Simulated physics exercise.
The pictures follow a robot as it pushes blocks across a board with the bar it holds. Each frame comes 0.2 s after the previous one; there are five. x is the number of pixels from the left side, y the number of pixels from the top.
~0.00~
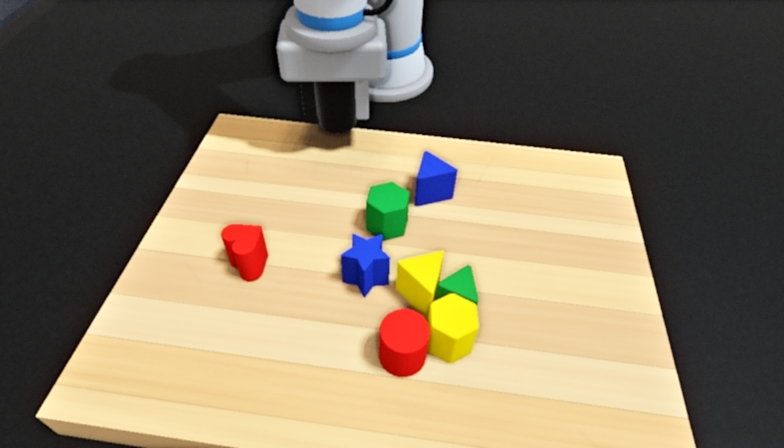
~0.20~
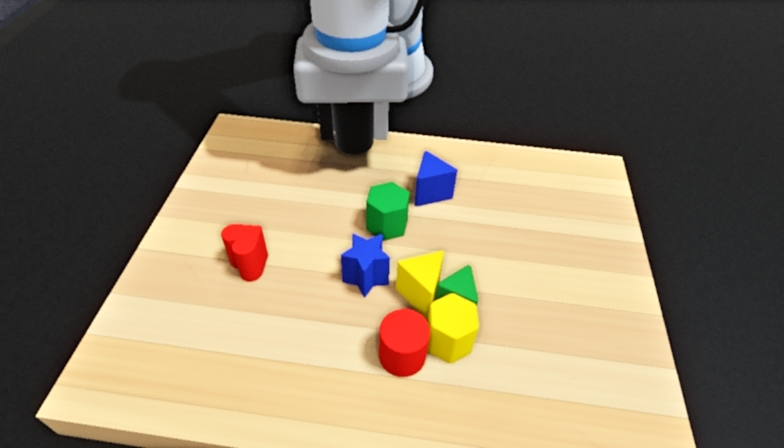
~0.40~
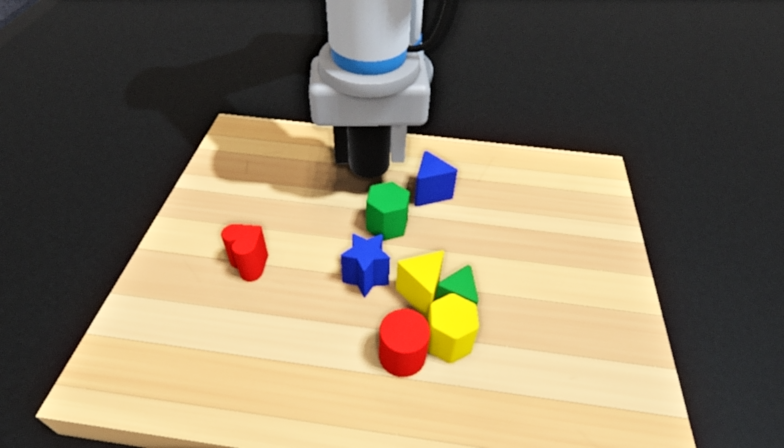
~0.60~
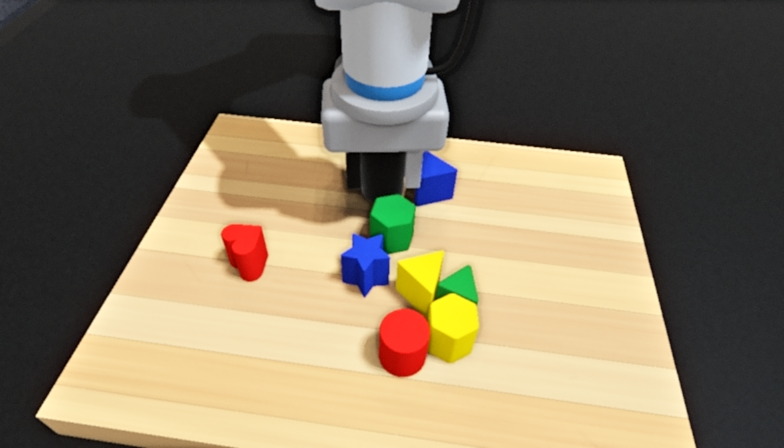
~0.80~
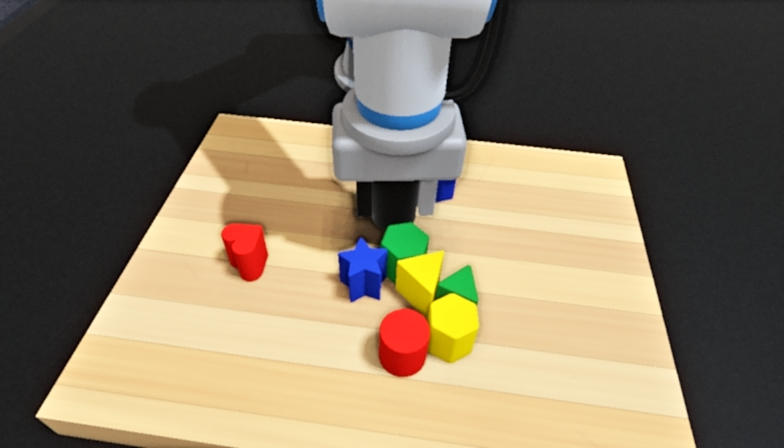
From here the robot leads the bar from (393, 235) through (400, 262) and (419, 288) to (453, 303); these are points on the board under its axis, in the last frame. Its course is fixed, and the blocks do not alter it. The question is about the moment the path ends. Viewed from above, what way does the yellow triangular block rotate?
It turns clockwise.
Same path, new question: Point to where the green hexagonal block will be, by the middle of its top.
I predict (447, 315).
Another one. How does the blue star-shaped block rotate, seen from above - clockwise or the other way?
Answer: Clockwise.
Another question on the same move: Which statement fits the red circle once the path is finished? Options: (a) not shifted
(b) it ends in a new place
b.
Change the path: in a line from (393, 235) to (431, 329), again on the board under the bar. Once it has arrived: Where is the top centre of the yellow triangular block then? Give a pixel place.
When the path ends, it will be at (459, 395).
The first path, step by step. One third of the way, bar (402, 244); blue star-shaped block (364, 266), turned 50° clockwise; green hexagonal block (414, 271); yellow triangular block (431, 303); green triangular block (469, 288), turned 40° anticlockwise.
Two thirds of the way, bar (421, 269); blue star-shaped block (364, 266), turned 50° clockwise; red circle (397, 346); green hexagonal block (430, 300), turned 15° clockwise; yellow triangular block (440, 337), turned 20° clockwise; green triangular block (473, 294), turned 65° anticlockwise.
At the end, bar (457, 284); blue star-shaped block (364, 266), turned 50° clockwise; red circle (396, 348); green hexagonal block (447, 315), turned 40° clockwise; yellow triangular block (444, 355), turned 30° clockwise; green triangular block (495, 309), turned 45° anticlockwise.
